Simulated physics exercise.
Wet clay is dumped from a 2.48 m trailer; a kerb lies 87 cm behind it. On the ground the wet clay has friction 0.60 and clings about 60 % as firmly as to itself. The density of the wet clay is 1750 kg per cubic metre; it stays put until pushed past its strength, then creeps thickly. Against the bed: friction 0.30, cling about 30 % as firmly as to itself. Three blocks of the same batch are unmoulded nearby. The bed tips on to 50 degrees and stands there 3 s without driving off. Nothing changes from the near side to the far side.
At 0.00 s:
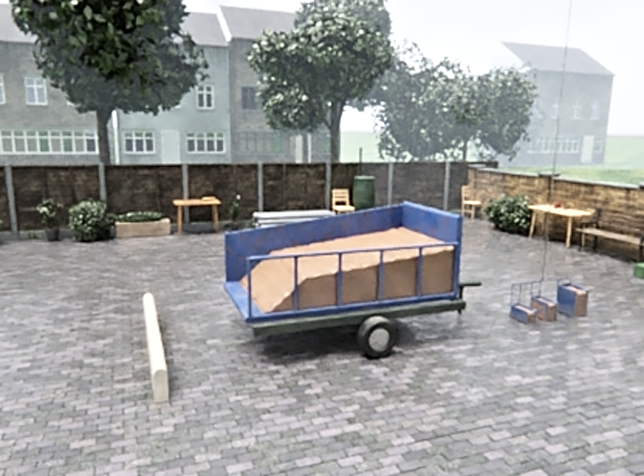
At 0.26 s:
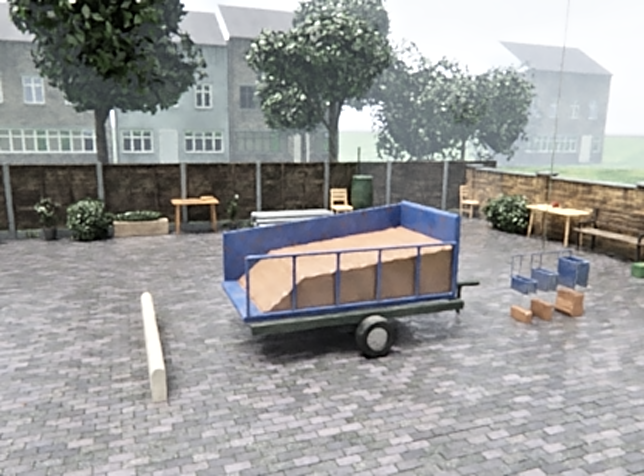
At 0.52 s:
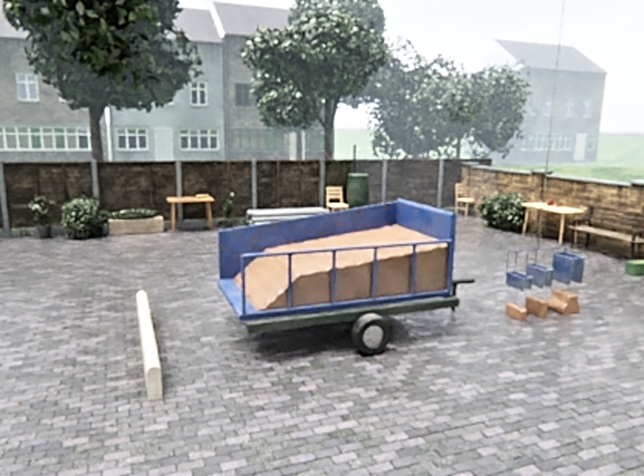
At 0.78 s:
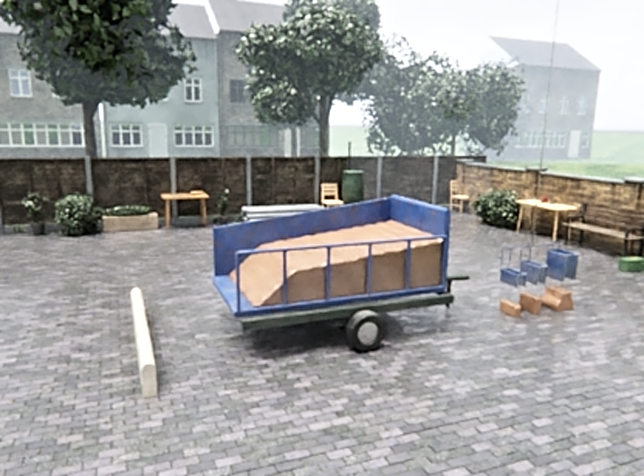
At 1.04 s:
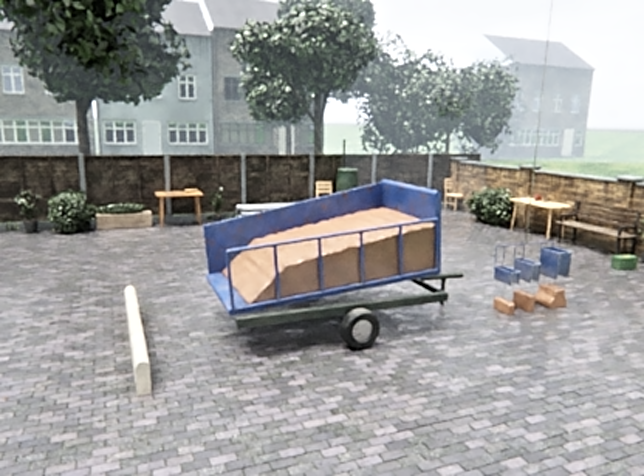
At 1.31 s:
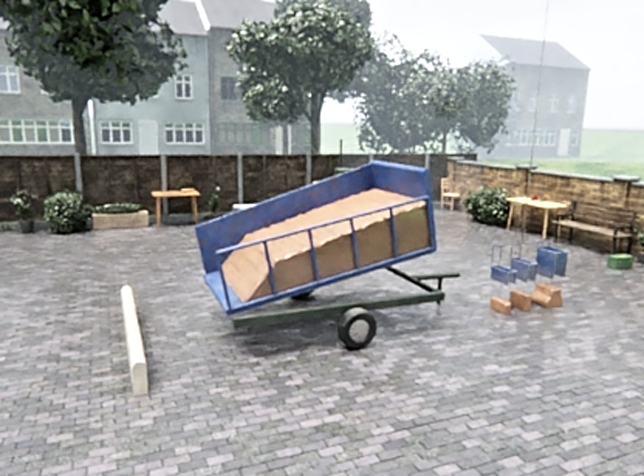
In a paved yard with trees and houses behind its walls, a blue trailer loaded with brown clay stands near a pale kerb. Three small blocks at right are exposed as their blue moulds lift, and the tallest sinks a little. Then the trailer's bed tilts, its right end rising, the clay staying in place.
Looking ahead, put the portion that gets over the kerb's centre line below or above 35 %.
It comes out above 35 %.
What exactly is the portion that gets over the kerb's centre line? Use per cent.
Some 40 per cent.
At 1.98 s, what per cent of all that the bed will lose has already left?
Some 0 per cent.
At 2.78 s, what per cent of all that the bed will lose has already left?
Some 60 per cent.
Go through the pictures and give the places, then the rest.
In the first picture, top of the high end at (458, 220), tilt 0 degrees; leading edge of the wet clay at (270, 309); blocks stand 14 cm, 22 cm, 34 cm (left to right).
In the second picture, top of the high end at (456, 219), tilt 0 degrees; leading edge of the wet clay at (268, 309); blocks stand 14 cm, 22 cm, 31 cm (left to right).
In the third picture, top of the high end at (451, 217), tilt 0 degrees; leading edge of the wet clay at (264, 307); blocks stand 14 cm, 22 cm, 25 cm (left to right).
In the fourth picture, top of the high end at (445, 213), tilt 0 degrees; leading edge of the wet clay at (259, 303); blocks stand 14 cm, 22 cm, 25 cm (left to right).
In the fifth picture, top of the high end at (435, 195), tilt 5 degrees; leading edge of the wet clay at (252, 300); blocks stand 14 cm, 22 cm, 25 cm (left to right).
In the sixth picture, top of the high end at (424, 173), tilt 11 degrees; leading edge of the wet clay at (247, 298); blocks stand 14 cm, 22 cm, 25 cm (left to right).
After 1.98 s, the tilt is 27 degrees, all is on the bed and 0 % past the kerb's middle.
After 2.78 s, the tilt is 46 degrees, 39 % is on the bed and 4 % past the kerb's middle.
After 3.58 s, the tilt is 50 degrees, none is on the bed and 41 % past the kerb's middle.
After 4.38 s, the tilt is 50 degrees, none is on the bed and 41 % past the kerb's middle.
After 6.08 s, at the end, the tilt is 50 degrees, none is on the bed and 41 % past the kerb's middle.
